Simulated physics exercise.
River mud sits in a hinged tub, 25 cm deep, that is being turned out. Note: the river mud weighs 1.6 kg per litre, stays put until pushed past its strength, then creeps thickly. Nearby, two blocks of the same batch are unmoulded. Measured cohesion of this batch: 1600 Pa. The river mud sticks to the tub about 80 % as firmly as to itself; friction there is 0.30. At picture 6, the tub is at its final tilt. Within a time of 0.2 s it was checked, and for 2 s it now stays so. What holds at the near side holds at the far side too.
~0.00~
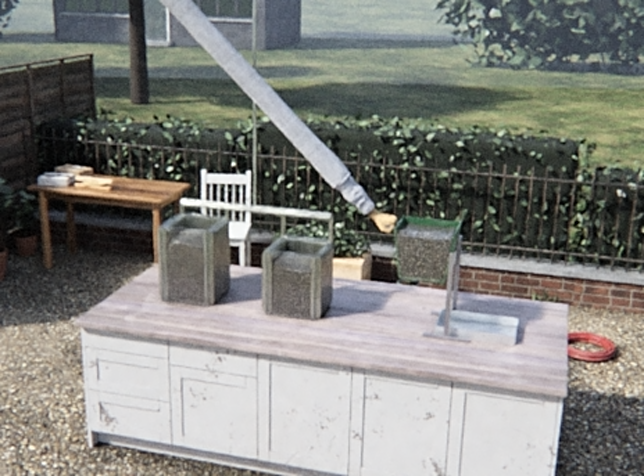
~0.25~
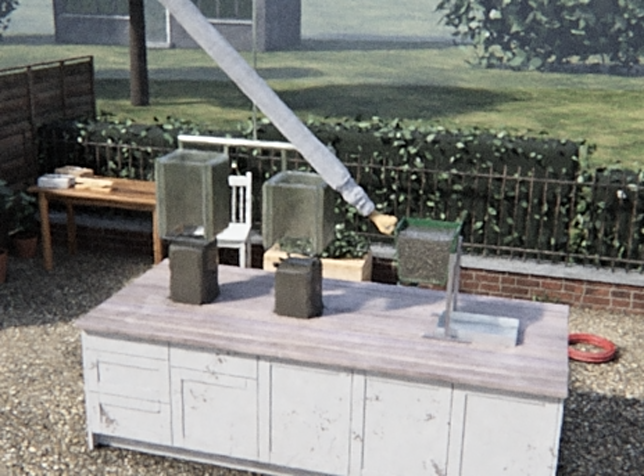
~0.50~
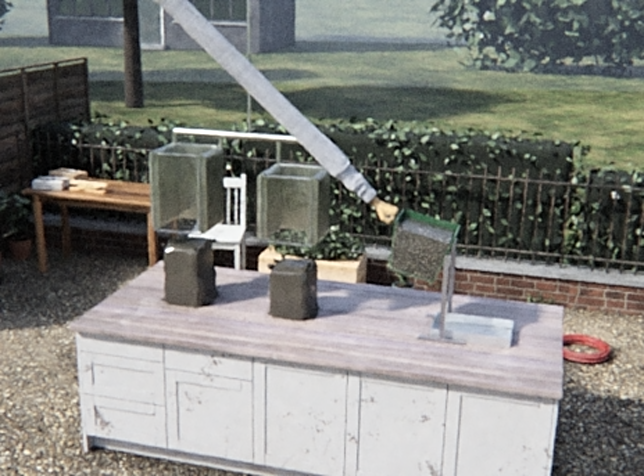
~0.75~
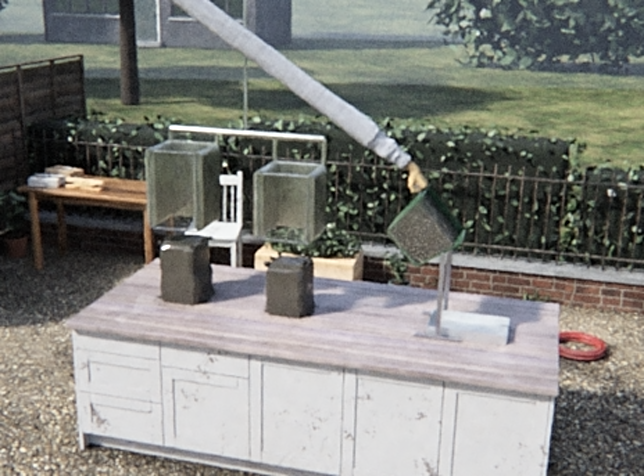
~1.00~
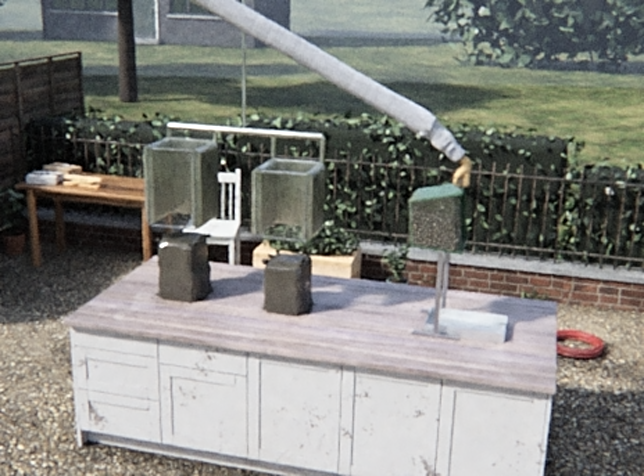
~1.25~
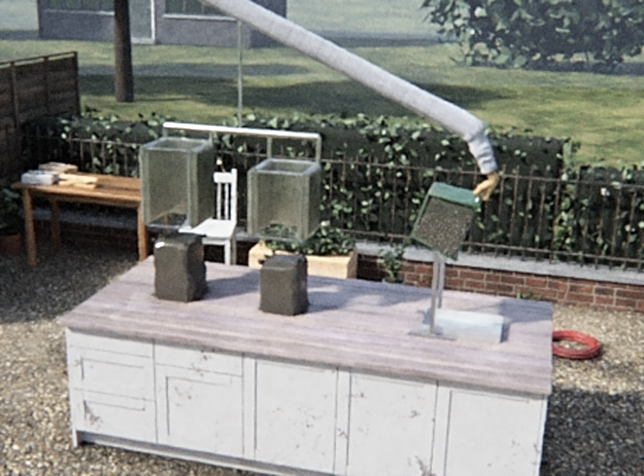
The clip shows clear box moulds lifting off two dark blocks on an outdoor counter, the blocks settling very slightly, and then a pale mechanical arm turning a mud-filled tub on a stand past upright onto its side and beyond.
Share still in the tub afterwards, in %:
Around 0 %.
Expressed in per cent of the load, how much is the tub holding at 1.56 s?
I'd say close to 60 %.
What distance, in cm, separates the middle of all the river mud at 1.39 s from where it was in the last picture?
Distance: About 4 cm.
After 1.39 s, the tub is at 107 degrees and holds 93 %.
After 1.56 s, the tub is at 107 degrees and holds 58 %.
After 1.73 s, the tub is at 107 degrees and holds 9 %.
After 1.90 s, the tub is at 107 degrees and holds 0 %.
After 3.25 s, the tub is at 107 degrees and holds 0 %.
